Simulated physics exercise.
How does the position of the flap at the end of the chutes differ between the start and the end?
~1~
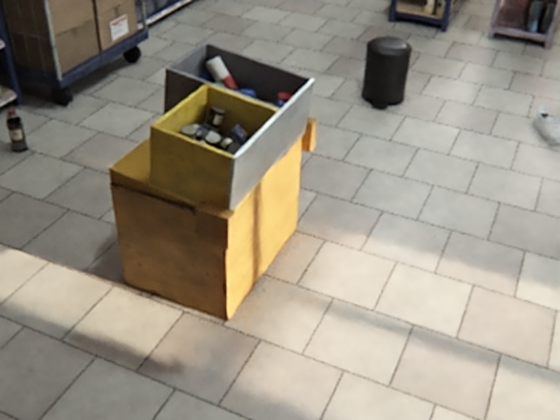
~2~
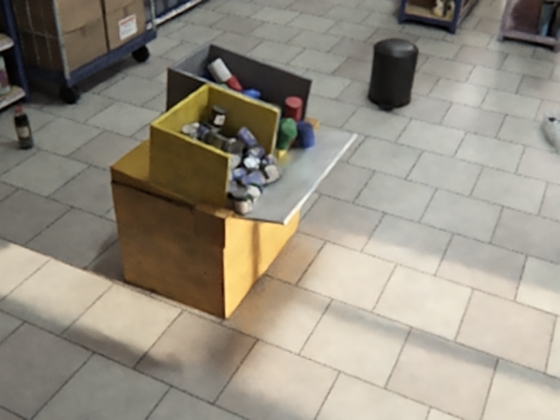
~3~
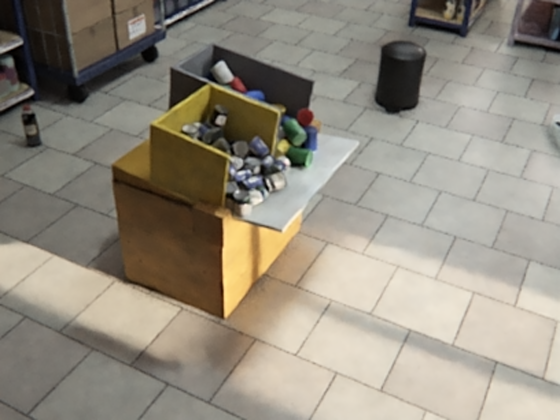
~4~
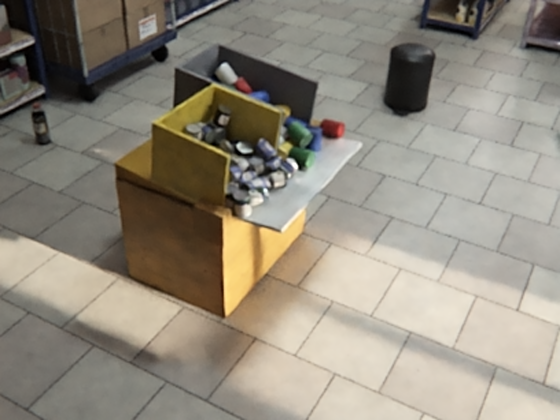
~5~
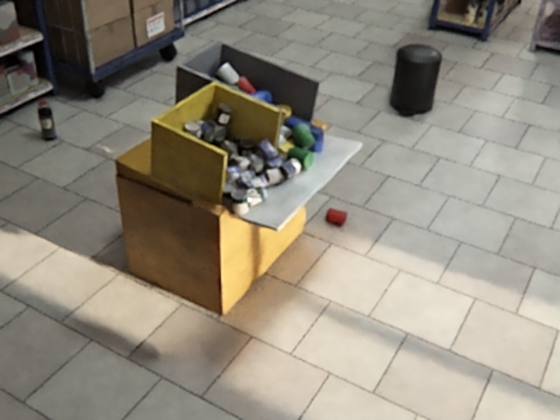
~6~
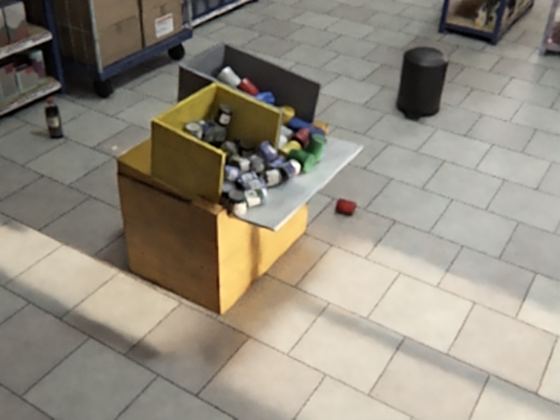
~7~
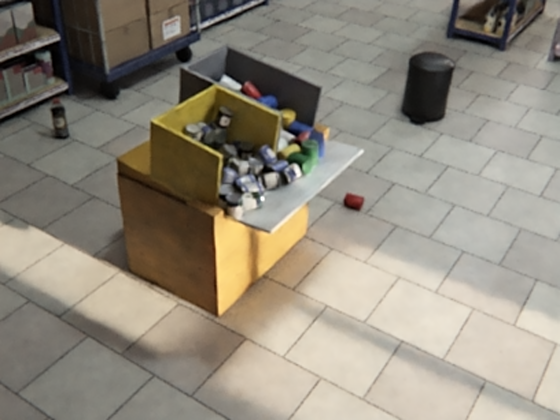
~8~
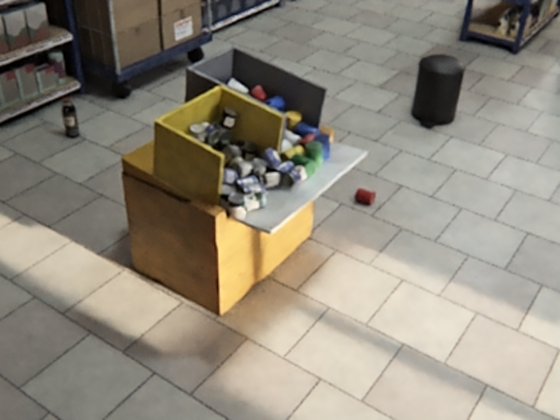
At the start the flap stood upright, closing off the chutes. By the end it was lying on its side, folded out to the right with jars and tins resting on it.
The grey flap at the right end of the grey and yellow chutes dropped open, and small jars and tins spilled onto it. One red piece fell to the tiled floor, while the others stayed piled in the chutes and on the flap.
